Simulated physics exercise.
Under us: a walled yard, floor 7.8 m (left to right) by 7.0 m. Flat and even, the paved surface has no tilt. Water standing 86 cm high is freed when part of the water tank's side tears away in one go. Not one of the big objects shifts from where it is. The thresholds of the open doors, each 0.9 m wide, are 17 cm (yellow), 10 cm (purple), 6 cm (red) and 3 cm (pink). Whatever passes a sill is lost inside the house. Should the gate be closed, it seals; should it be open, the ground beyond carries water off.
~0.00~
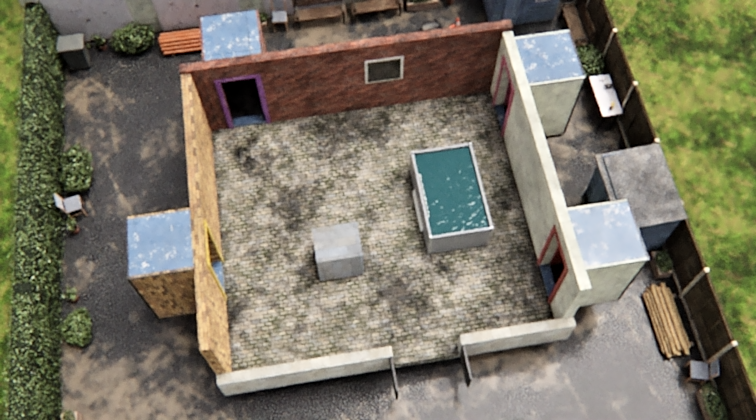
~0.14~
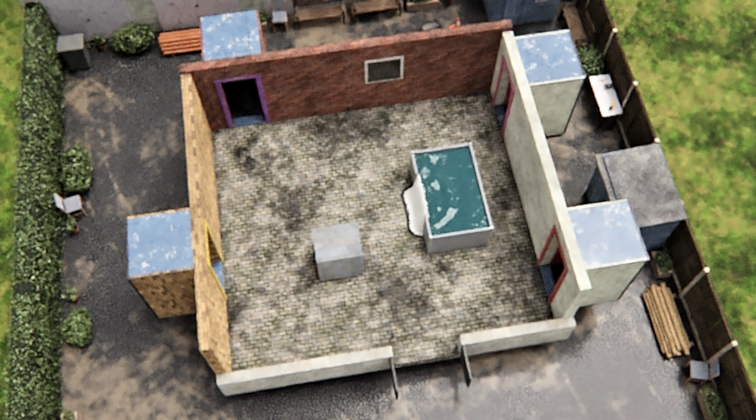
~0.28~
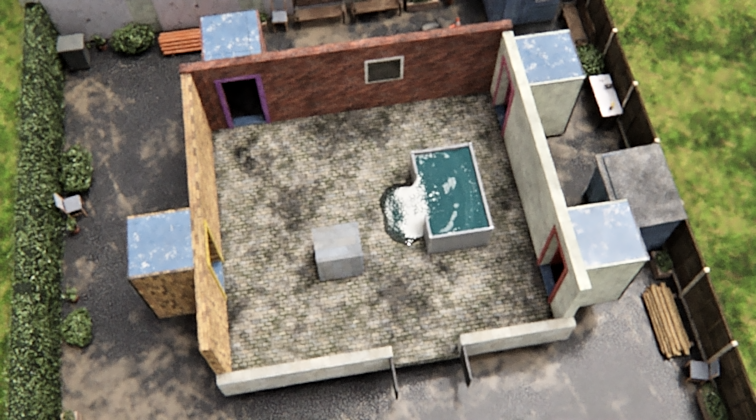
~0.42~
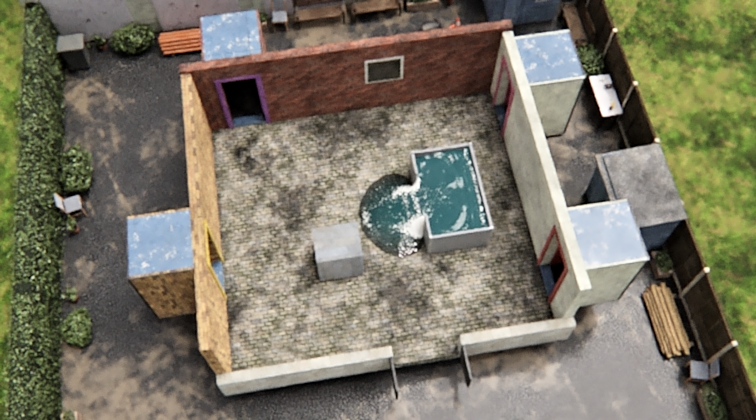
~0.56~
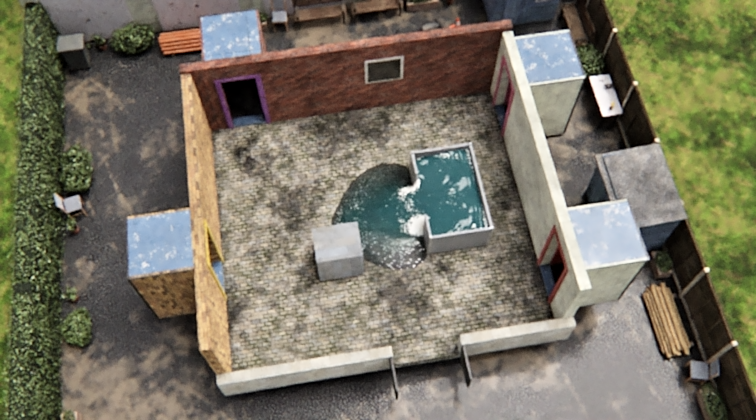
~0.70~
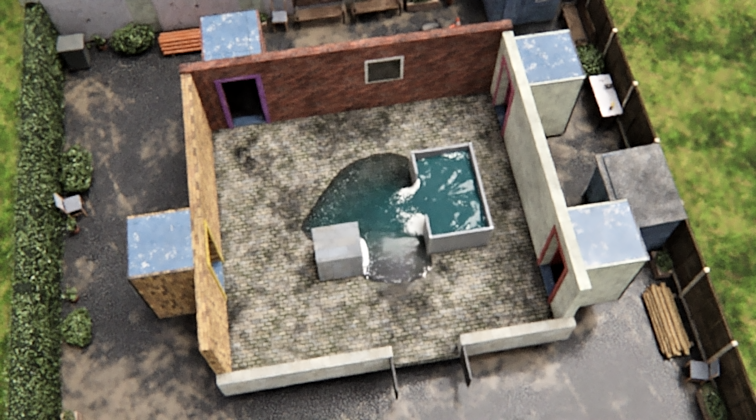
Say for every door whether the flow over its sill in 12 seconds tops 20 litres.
One by one: The yellow door never tops the limit; the purple door tops the limit; the red door never tops the limit; the pink door tops the limit.
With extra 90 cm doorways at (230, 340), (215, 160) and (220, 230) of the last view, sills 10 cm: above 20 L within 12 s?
In that order: Short of it, beyond it, beyond it.
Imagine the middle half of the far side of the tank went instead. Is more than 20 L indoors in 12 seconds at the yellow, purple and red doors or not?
Yellow: Within the limit; purple: Within the limit; red: Within the limit.
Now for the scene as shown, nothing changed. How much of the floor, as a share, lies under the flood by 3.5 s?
Roughly 60 % of the floor is wet.
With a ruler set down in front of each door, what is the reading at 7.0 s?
Measured in centimetres, the yellow door gives 9, the purple door 11, the red door 1 and the pink door 0.
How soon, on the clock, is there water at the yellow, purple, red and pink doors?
So yellow at 1.4 s, purple at 2.2 s, red at 6.5 s, and pink at 7.5 s.
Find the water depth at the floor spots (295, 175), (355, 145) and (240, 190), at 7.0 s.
Close to 5, 6 and 8 centimetres.
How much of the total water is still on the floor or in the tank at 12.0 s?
Close to 84 in a hundred remains.
After 1.4 s water covers 35 % of the floor and is deepest (43 cm) near (417, 212); yellow door not reached, purple door not reached, red door not reached, pink door not reached.
After 2.2 s water covers 50 % of the floor and is deepest (36 cm) near (227, 228); yellow door 18 cm at the sill, 4 L in, purple door 8 cm at the sill, 0 L in, red door not reached, pink door not reached.
After 3.5 s water covers 60 % of the floor and is deepest (30 cm) near (212, 135); yellow door 12 cm at the sill, 8 L in, purple door 23 cm at the sill, 15 L in, red door not reached, pink door not reached.
After 7.0 s water covers 80 % of the floor and is deepest (12 cm) near (229, 247); yellow door 9 cm at the sill, 9 L in, purple door 11 cm at the sill, 85 L in, red door 1 cm at the sill, 0 L in, pink door not reached.
After 12.0 s water covers 100 % of the floor and is deepest (10 cm) near (517, 270); yellow door 6 cm at the sill, 9 L in, purple door 7 cm at the sill, 87 L in, red door 8 cm at the sill, 1 L in, pink door 8 cm at the sill, 82 L in.
